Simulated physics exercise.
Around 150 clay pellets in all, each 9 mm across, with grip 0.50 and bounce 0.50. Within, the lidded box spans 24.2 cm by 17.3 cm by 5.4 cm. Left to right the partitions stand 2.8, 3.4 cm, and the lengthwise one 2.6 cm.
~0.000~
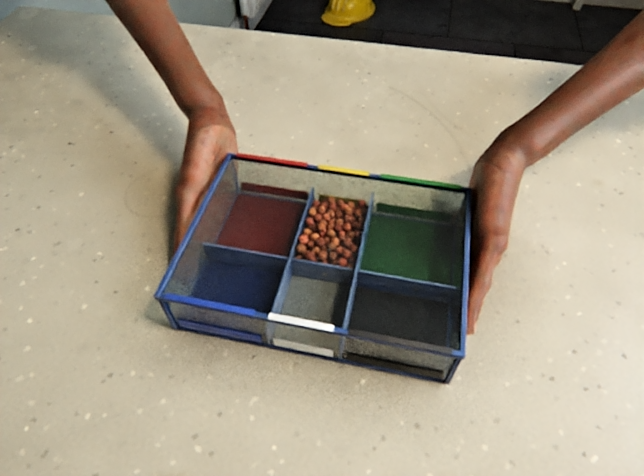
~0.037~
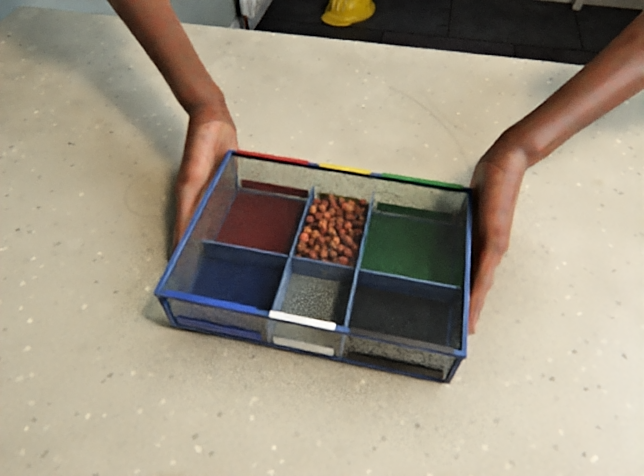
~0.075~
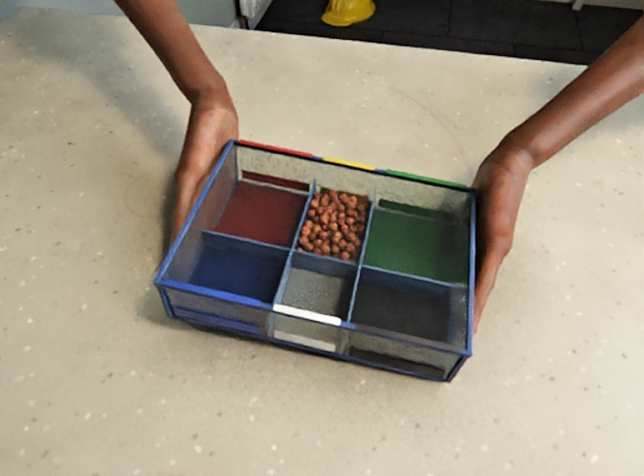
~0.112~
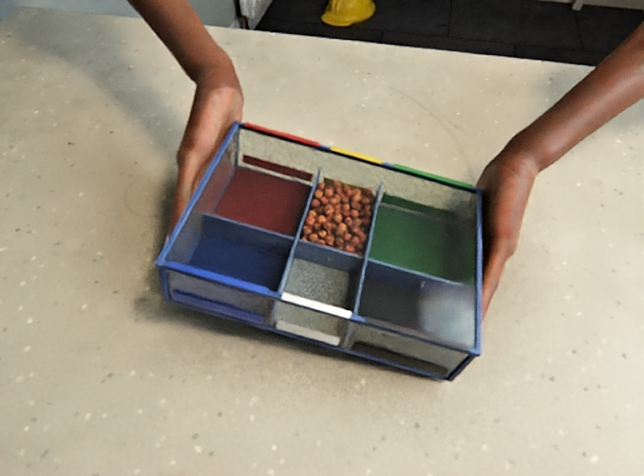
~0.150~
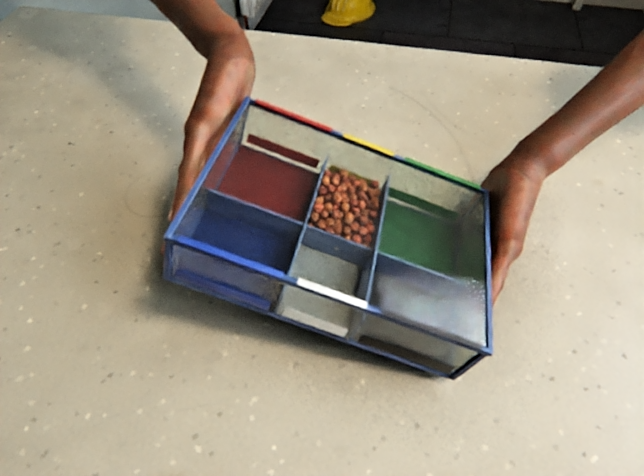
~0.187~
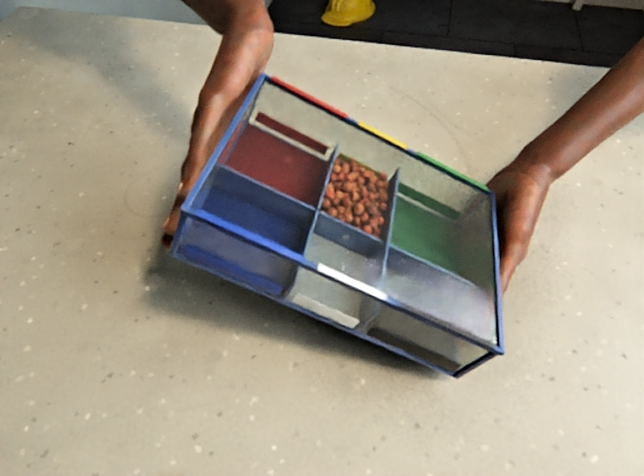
In this clip, two hands hold a clear lidded box with coloured compartments on a speckled countertop, small reddish-brown pellets filling the back middle section. The hands then tilt it increasingly, raising its left side while the pellets stay in their section.
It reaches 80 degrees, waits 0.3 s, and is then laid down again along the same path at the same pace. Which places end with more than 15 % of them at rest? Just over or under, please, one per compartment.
Red: Under, blue: Under, green: Over, yellow: Over, white: Under, black: Under.
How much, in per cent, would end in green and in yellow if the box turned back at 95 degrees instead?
In per cent, green gets 50, yellow gets 50.
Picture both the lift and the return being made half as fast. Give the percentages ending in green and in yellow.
The green compartment gets 25 % while the yellow one gets 75 %.
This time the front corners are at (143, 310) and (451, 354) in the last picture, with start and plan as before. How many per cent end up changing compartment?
Then around 65 percent would end up out of place.
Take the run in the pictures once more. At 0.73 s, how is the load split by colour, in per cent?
Red 0, blue 0, green 25, yellow 70, white 0, black 0.
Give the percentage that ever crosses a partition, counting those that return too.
Around 30 in a hundred.
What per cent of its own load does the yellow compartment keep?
Some 70 percent.
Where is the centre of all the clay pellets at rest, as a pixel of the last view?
Look around (359, 235) in the last picture.
After 0.73 s, tilt 80 degrees; green 25 %, yellow 70 %.
Then, at 1.08 s, tilt 46 degrees; green 30 %, yellow 70 %.
Then, at 1.53 s, tilt 0 degrees; green 30 %, yellow 70 %.
In the end, at 2.2 s, red 0 %, blue 0 %, green 30 %, yellow 70 %, white 0 %, black 0 %.
